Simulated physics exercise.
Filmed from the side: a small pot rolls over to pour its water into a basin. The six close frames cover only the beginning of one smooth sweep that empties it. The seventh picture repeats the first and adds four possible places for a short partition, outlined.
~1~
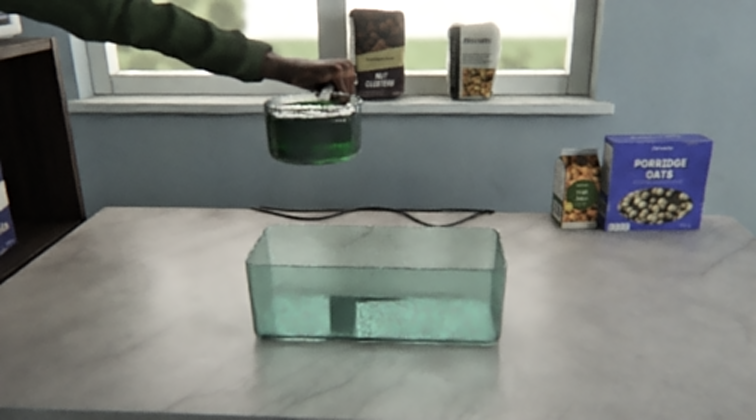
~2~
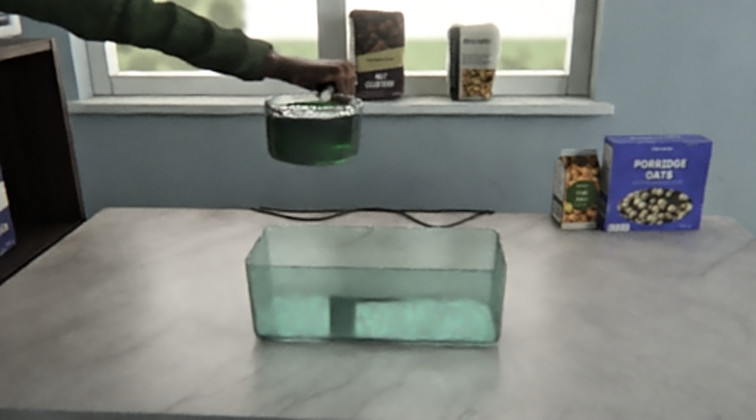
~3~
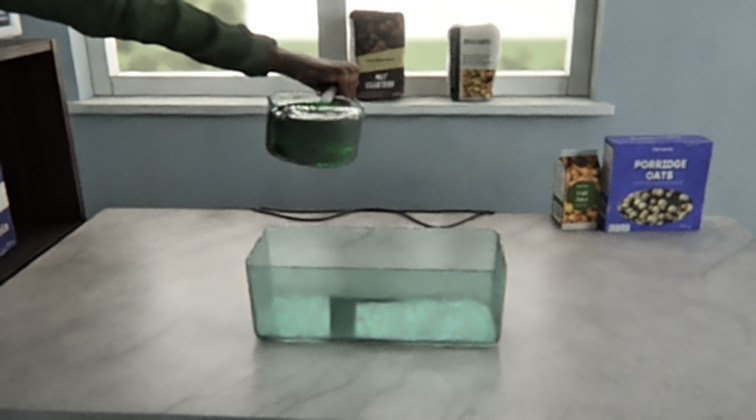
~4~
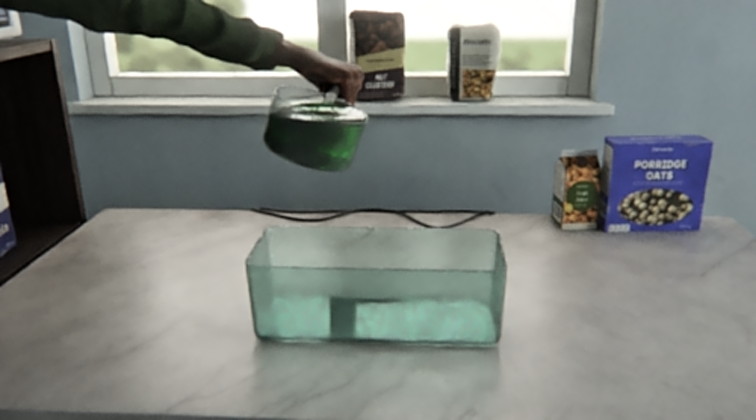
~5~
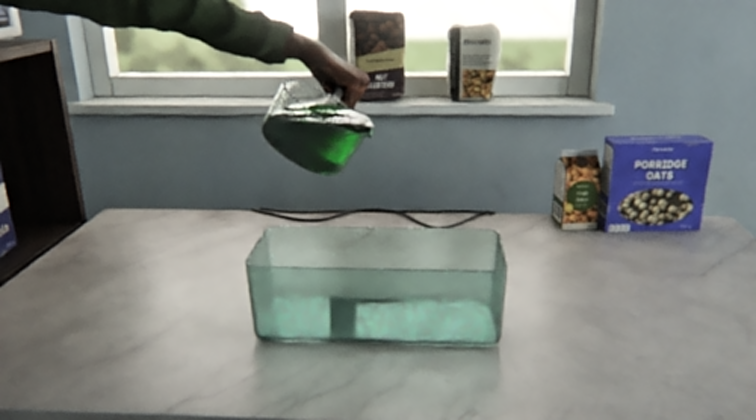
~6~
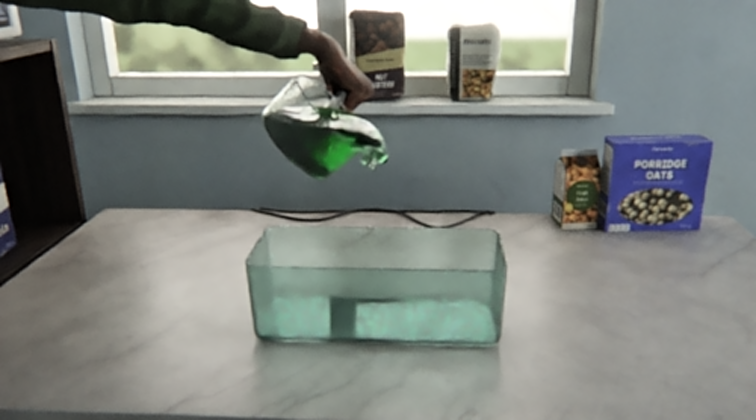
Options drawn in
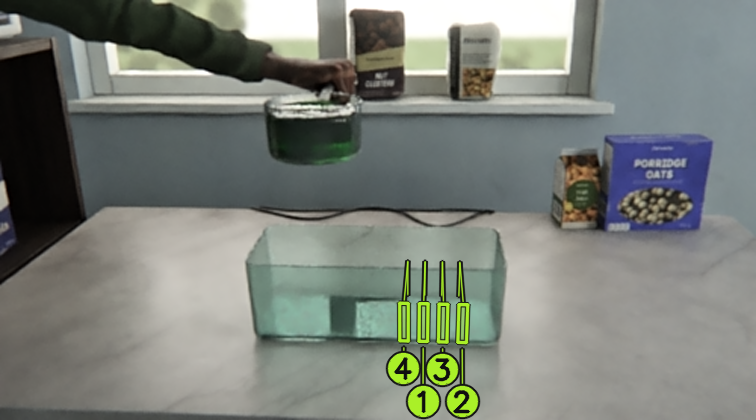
An arm in a dark green sleeve reaches in from the upper left, seen from the side in a blue-walled room, holding a small clear pot of green liquid before a bright window. Below is a pale green glass basin on a grey marbled counter, with food packets and a blue porridge oats box behind. The hand tilts the pot rightward, slowly then further, until liquid slips over its lip, while the camera stays still.
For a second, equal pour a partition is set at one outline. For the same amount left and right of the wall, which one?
4 works best here.
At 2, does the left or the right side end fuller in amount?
The left side.
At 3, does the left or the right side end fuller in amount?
The left side.
In lime, 1 at (423, 347); 2 at (462, 349); 3 at (442, 348); 4 at (403, 347).
If 1 is chosen, about 74 % ends left of the wall and 20 % right of it; 6 % is lost outside.
If 2 is chosen, about 91 % ends left of the wall and 6 % right of it; 3 % is lost outside.
If 3 is chosen, about 94 % ends left of the wall and 3 % right of it; 3 % is lost outside.
If 4 is chosen, about 46 % ends left of the wall and 53 % right of it.
